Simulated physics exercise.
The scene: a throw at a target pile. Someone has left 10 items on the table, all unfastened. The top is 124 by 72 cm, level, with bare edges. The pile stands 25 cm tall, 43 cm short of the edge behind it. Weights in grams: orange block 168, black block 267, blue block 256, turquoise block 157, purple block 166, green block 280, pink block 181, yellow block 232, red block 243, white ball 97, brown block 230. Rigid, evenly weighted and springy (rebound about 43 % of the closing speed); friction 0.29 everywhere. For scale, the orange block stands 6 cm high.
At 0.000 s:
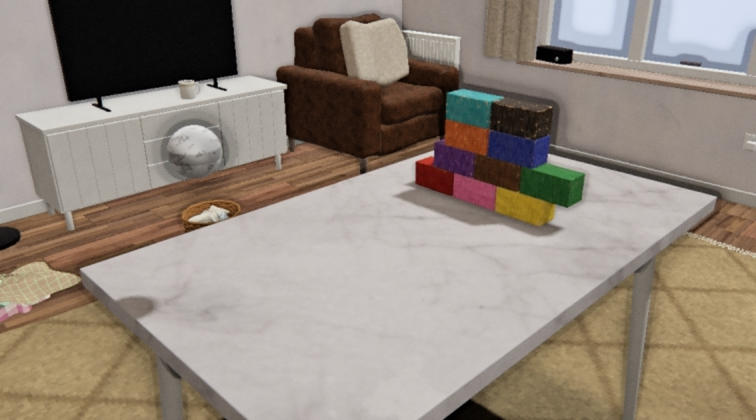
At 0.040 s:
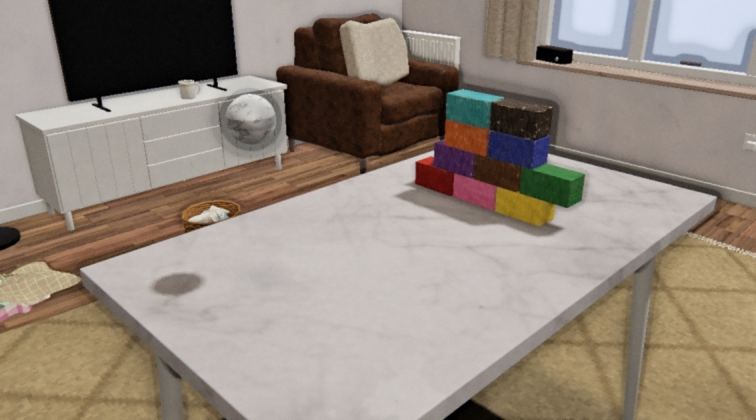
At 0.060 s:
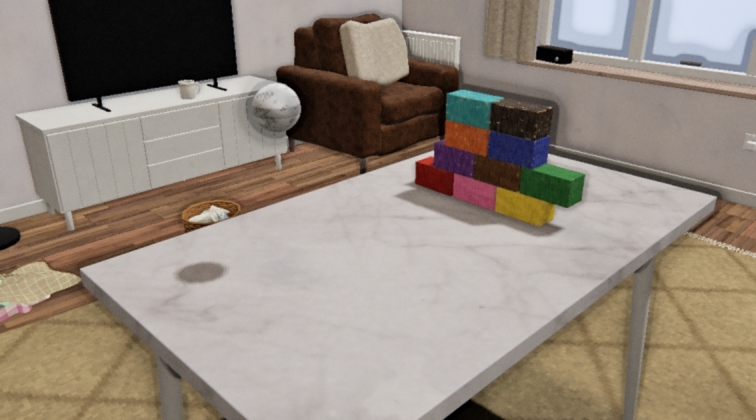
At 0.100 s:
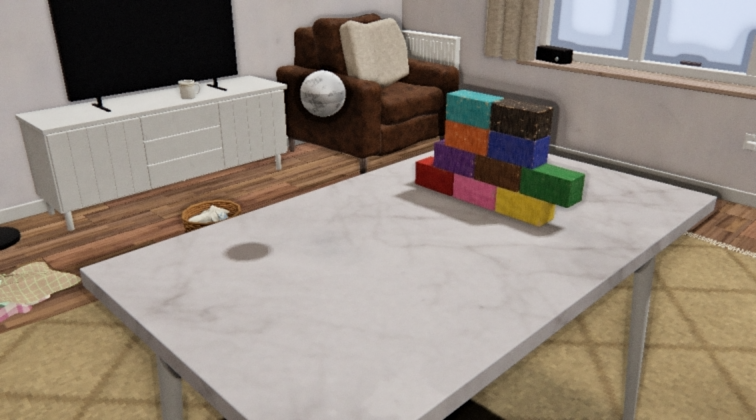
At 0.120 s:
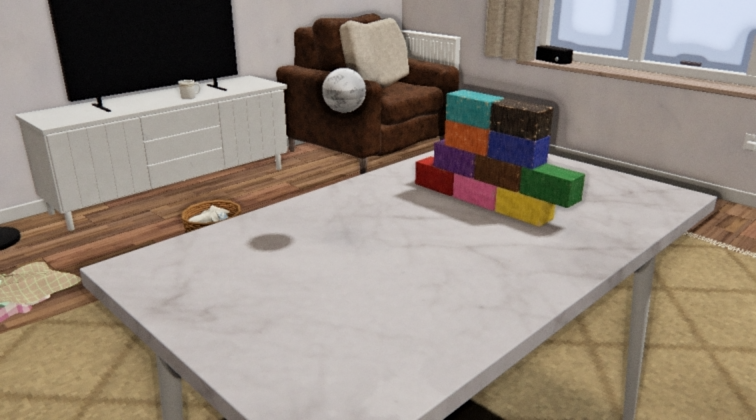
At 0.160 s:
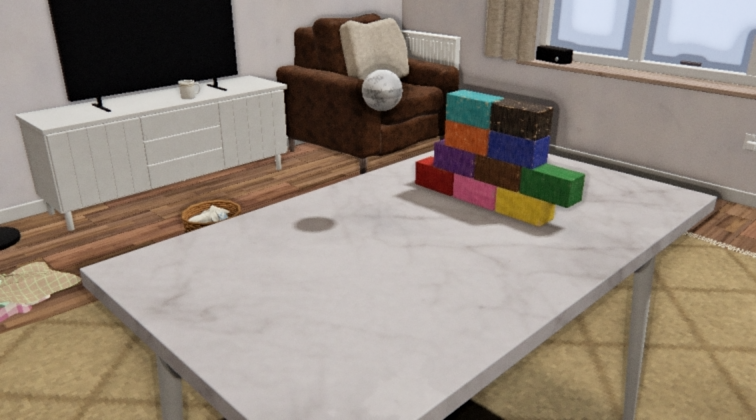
A white ball moved through the air above a marble-topped table, passing from in front of the white cabinet to in front of the brown armchair, drawing nearer to a motionless stack of colourful blocks.
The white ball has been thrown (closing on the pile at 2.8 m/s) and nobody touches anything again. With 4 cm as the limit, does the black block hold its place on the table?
The black block stays put.
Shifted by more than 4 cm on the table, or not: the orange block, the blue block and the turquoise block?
The orange block leaves its spot; the blue block keeps its place; the turquoise block leaves its spot.
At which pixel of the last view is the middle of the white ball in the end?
Around (360, 295).
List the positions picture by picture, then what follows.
In the first picture, 63 cm short of the pile; white ball (195, 152); black block (521, 118).
In the second picture, 52 cm short of the pile; white ball (251, 119); turquoise block (474, 109).
In the third picture, 46 cm short of the pile; white ball (277, 108); green block (552, 184).
In the fourth picture, 35 cm short of the pile; white ball (323, 94); yellow block (525, 203).
In the fifth picture, 30 cm short of the pile; white ball (344, 91); brown block (503, 170).
In the sixth picture, 19 cm short of the pile; white ball (382, 90); black block (520, 119).
After 0.46 s, white ball near (408, 155); turquoise block 50° off upright; orange block 42° off upright.
After 0.76 s, white ball near (387, 198); orange block upside down; turquoise block upside down.
In the end (1.9 s), toppled on the table, orange block and turquoise block; the other 8 under 4 cm from the start. At the end, from the last picture's camera, black block near (526, 120).
